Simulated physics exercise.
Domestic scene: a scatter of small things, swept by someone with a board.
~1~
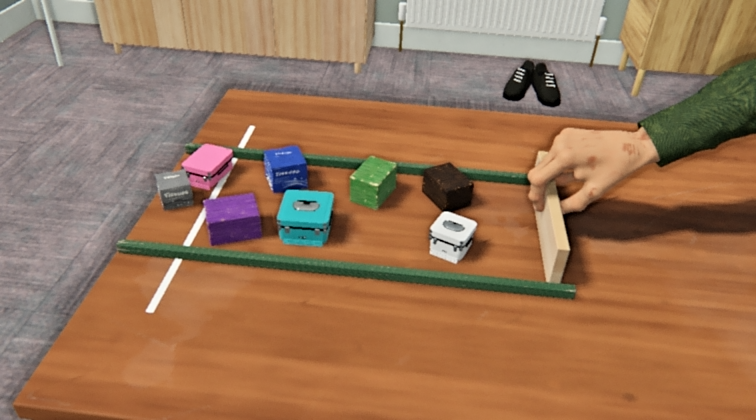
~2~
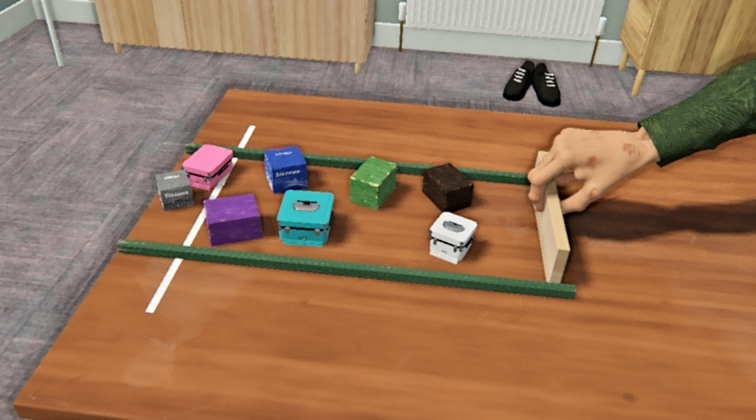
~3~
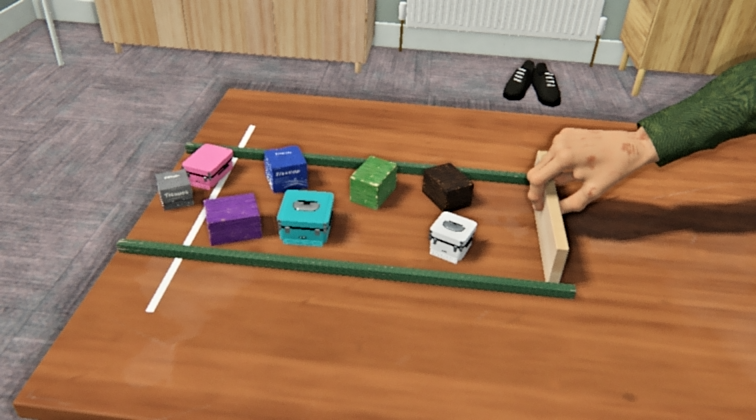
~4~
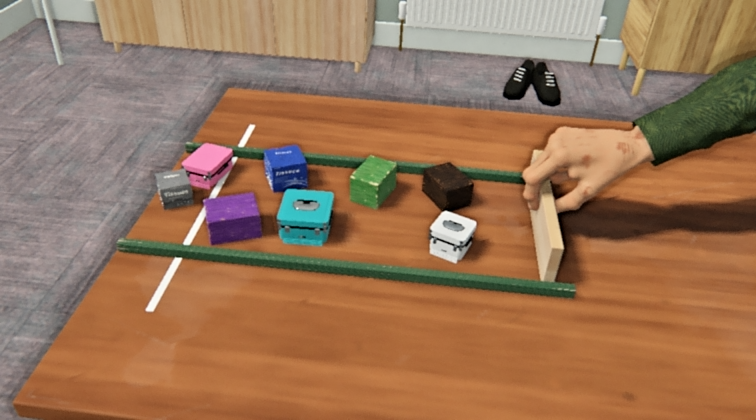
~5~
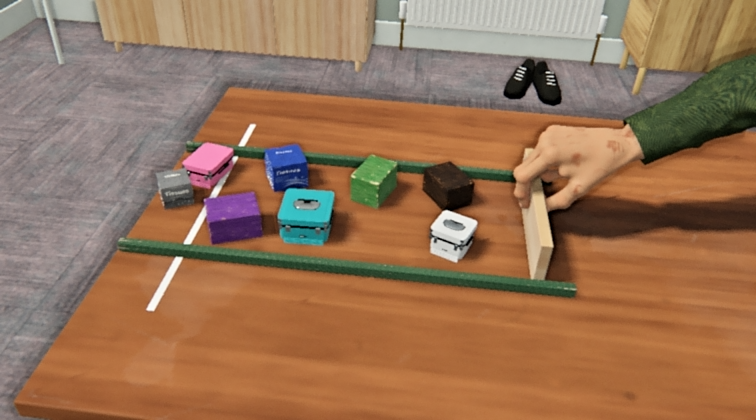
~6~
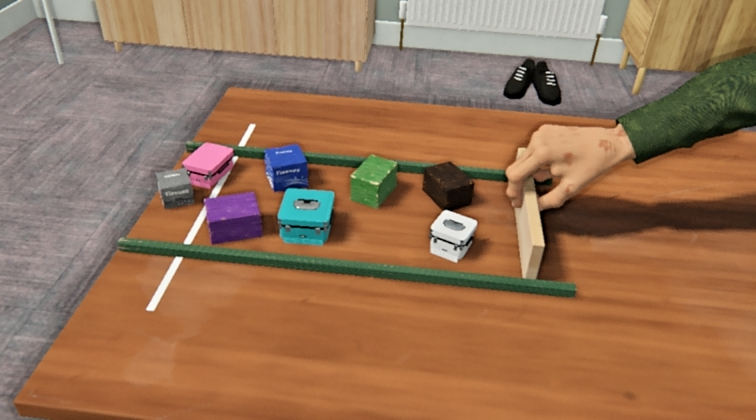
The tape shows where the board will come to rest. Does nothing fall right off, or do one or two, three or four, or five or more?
The number that tip off is going to be more than two but under five.
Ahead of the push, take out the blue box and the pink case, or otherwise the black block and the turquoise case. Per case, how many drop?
The number is 2 for the first case and 1 for the second.
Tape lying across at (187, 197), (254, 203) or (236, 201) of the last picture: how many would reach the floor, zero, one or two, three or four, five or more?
More than four; one or two; three to four.
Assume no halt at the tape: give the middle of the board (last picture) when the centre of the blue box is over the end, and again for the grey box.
The middle is at (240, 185) when it's the blue box, and at (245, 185) when it's the grey box.
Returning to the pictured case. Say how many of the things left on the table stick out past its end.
In total, 2 of them.
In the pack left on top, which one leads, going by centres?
The turquoise case is the one.
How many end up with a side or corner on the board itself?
2 of them.
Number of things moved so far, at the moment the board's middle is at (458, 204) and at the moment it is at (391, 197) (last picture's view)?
I get 2 at the one place and 3 at the other.
Soon after, none off yet; grey box at rest near (175, 188); pink case at rest near (210, 166); purple block at rest near (233, 218).
Then, none off yet; grey box at rest near (175, 188); pink case moving near (200, 165); purple block moved about its own width near (188, 211).
At rest, the number that fall off is three or four; fallen, blue box, purple block, pink case and grey box.
